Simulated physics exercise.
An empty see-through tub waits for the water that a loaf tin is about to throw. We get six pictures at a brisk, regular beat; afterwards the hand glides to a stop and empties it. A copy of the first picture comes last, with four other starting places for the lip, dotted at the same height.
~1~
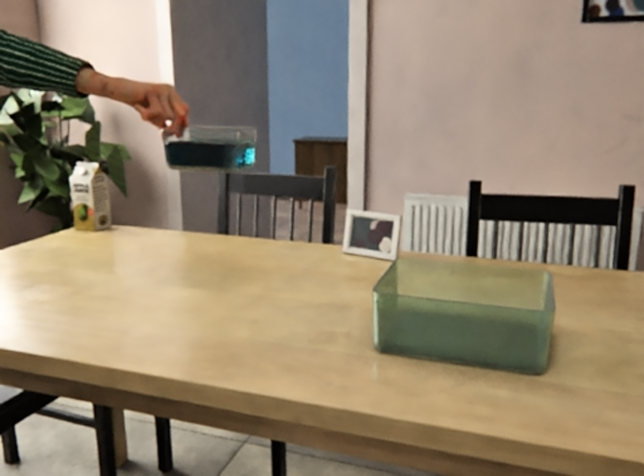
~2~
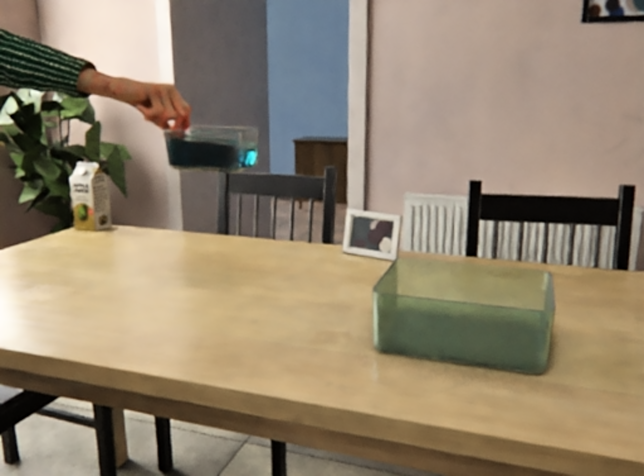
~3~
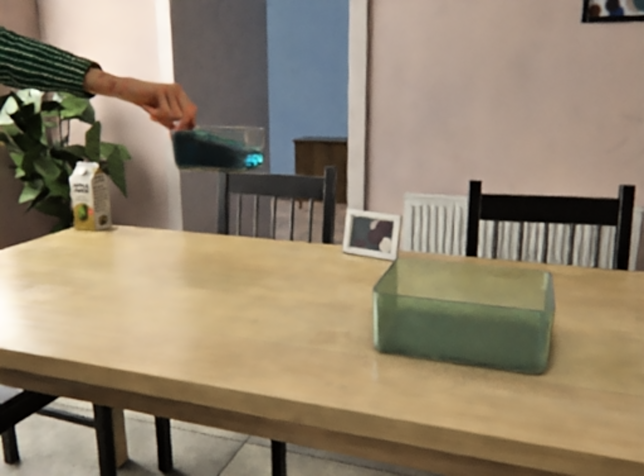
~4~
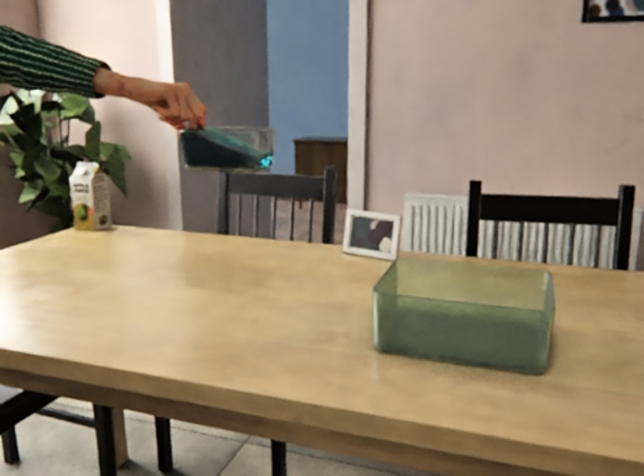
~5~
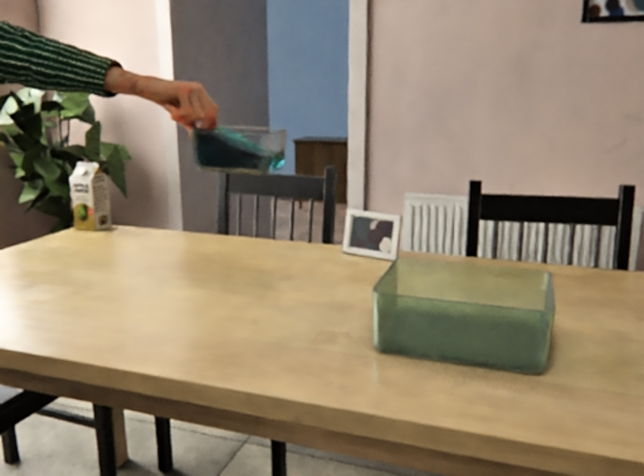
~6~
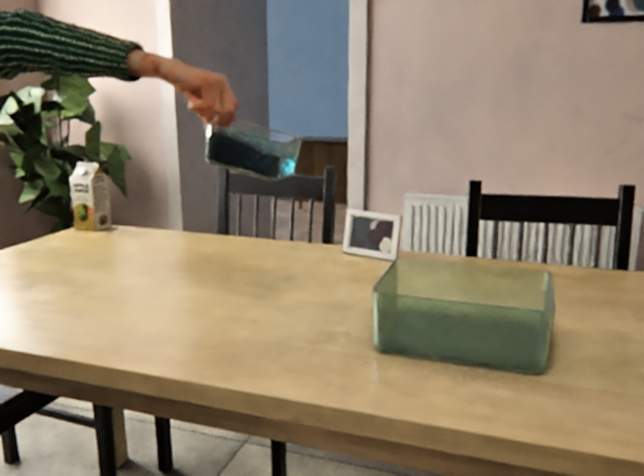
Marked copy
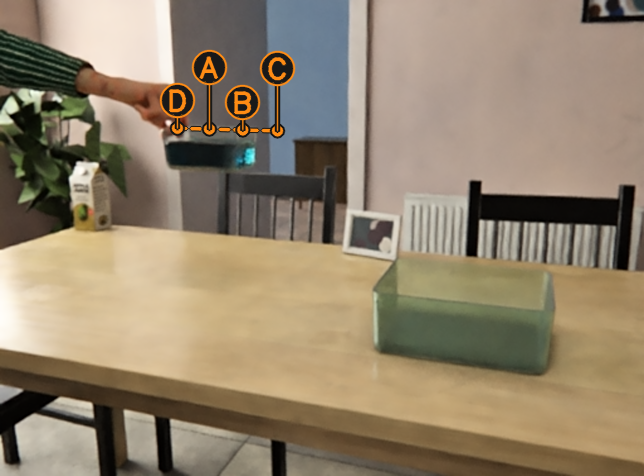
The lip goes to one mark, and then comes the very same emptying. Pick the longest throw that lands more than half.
C.
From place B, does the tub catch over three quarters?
No.
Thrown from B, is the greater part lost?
Yes, it does.
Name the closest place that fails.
That is place B.
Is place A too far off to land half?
Yes.
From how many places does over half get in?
One of the four.
On the marked copy, A at (209, 129); B at (242, 130); C at (277, 130); D at (177, 128).
For place A, about 0 % lands in the tub, 100 % falls short.
For place B, about 27 % lands in the tub, 69 % falls short and 4 % goes beside or beyond.
For place C, about 70 % lands in the tub, 22 % falls short and 8 % goes beside or beyond.
For place D, about 0 % lands in the tub, 100 % falls short.
